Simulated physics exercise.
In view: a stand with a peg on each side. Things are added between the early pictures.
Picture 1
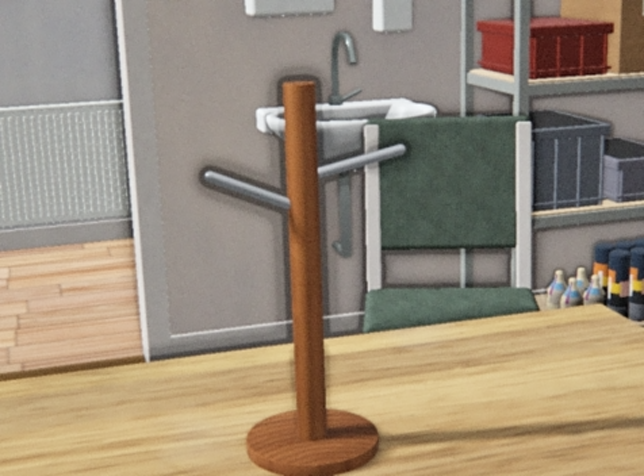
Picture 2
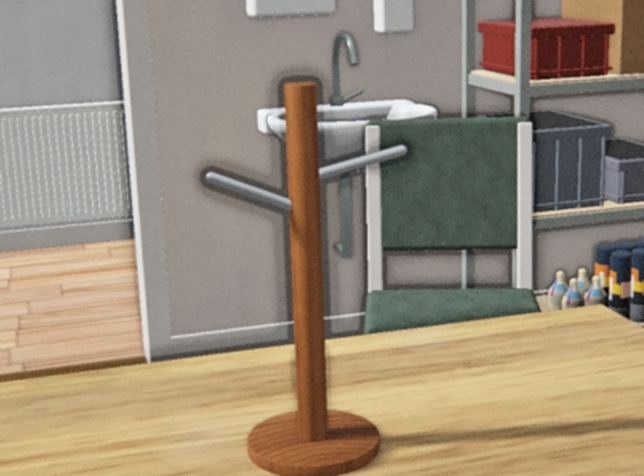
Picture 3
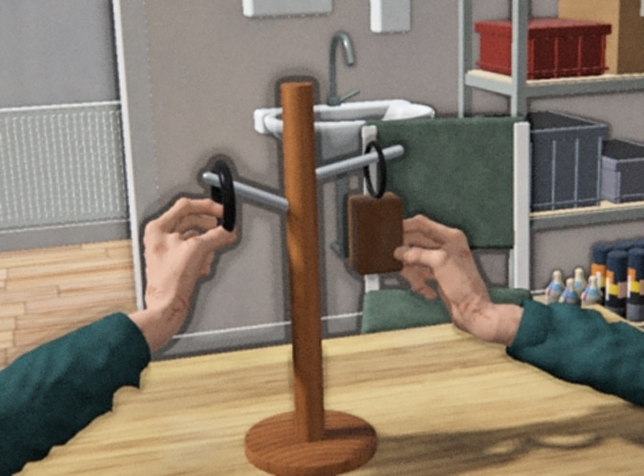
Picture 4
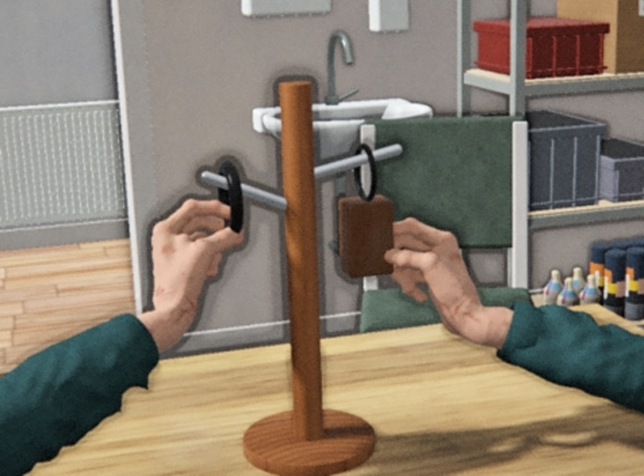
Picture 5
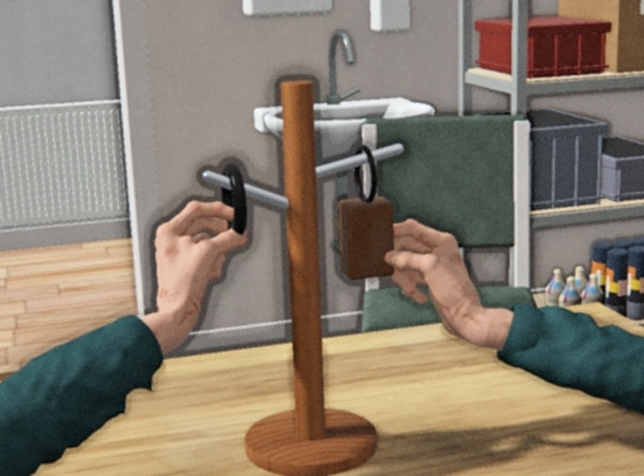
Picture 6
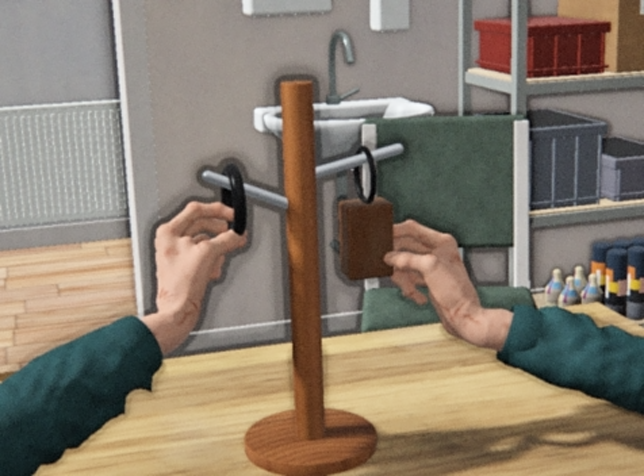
Two hands in green sleeves slid a black ring onto the left peg of a wooden stand and a brown pouch onto the right one, then stayed nearly still, holding both.
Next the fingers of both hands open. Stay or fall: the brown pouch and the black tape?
In the end the brown pouch remains hooked, the black tape remains hooked.
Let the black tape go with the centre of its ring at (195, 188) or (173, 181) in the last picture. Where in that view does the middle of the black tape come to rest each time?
Near (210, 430) and (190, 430).
Then, 0.16 s later than the last frame, brown pouch at rest near (366, 212); black tape tilted by 6° near (232, 203).
Then, 0.52 s later than the last frame, brown pouch at rest near (366, 212); black tape tilted by 5° near (233, 203).
When it is over, the brown pouch stays on its peg, near (366, 212); the black tape stays on its peg, near (233, 203).
